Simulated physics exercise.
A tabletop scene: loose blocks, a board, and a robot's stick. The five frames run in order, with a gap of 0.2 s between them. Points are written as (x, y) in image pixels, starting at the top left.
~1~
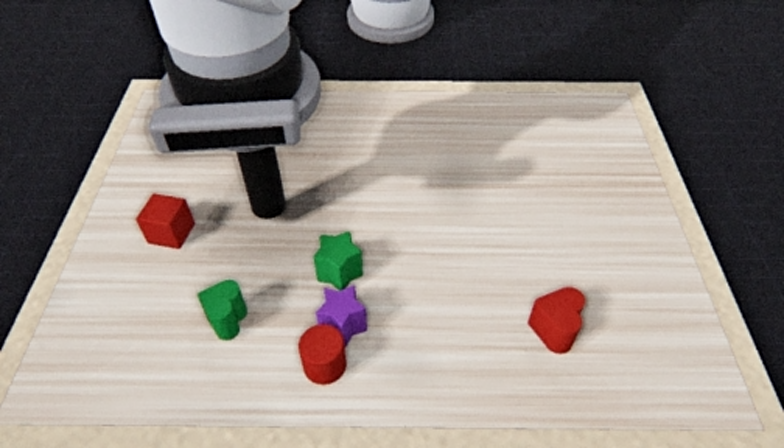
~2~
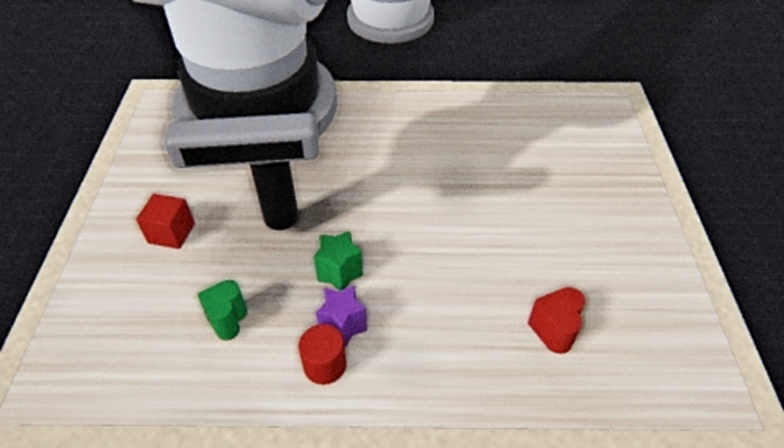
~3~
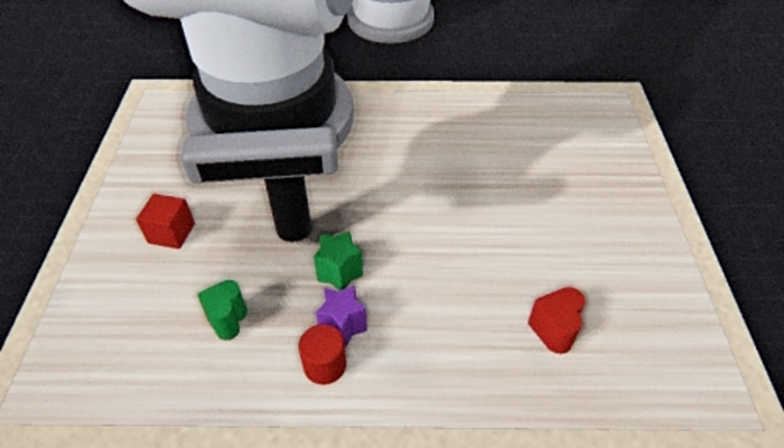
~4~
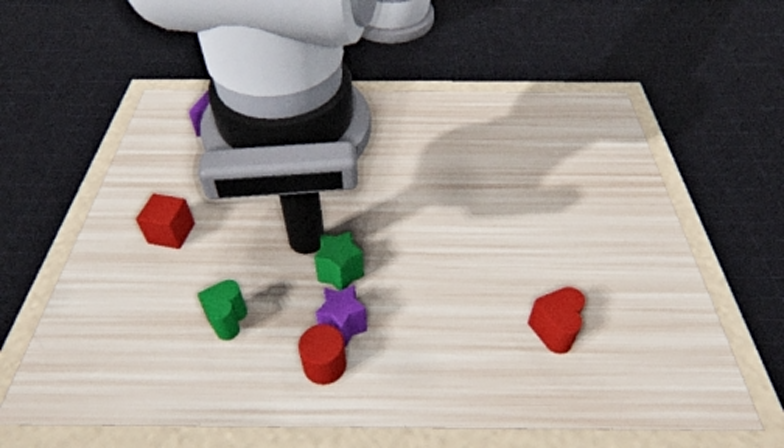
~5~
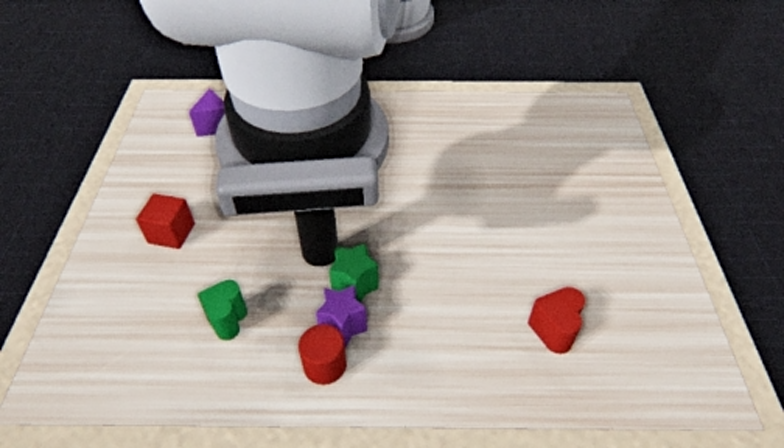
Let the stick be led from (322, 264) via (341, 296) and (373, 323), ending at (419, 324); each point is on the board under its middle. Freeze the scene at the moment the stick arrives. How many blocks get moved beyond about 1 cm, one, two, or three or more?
Here I'd predict two blocks moving more than 1 cm.
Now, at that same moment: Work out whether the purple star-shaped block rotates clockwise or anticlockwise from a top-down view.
It turns round clockwise.
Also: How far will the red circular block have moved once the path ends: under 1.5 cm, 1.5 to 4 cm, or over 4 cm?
It slides not even 1.5 cm.
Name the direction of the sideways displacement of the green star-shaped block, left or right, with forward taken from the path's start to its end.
The green star-shaped block goes left.
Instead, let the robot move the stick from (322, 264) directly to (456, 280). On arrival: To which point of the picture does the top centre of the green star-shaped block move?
By then it is at (390, 279).
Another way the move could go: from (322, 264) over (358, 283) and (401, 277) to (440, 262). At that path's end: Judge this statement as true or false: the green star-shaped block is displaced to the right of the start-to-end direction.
That statement is accurate.
The first path, step by step. One third of the way, stick (340, 286); purple star-shaped block (355, 310), turned 50° clockwise; green star-shaped block (384, 282), turned 35° anticlockwise.
Two thirds of the way, stick (374, 312); purple star-shaped block (374, 333), turned 75° clockwise; green star-shaped block (415, 289), turned 85° anticlockwise.
At the end, stick (420, 313); red circular block not moved; purple star-shaped block (380, 335), turned 95° clockwise; green star-shaped block (455, 285), turned 110° anticlockwise.
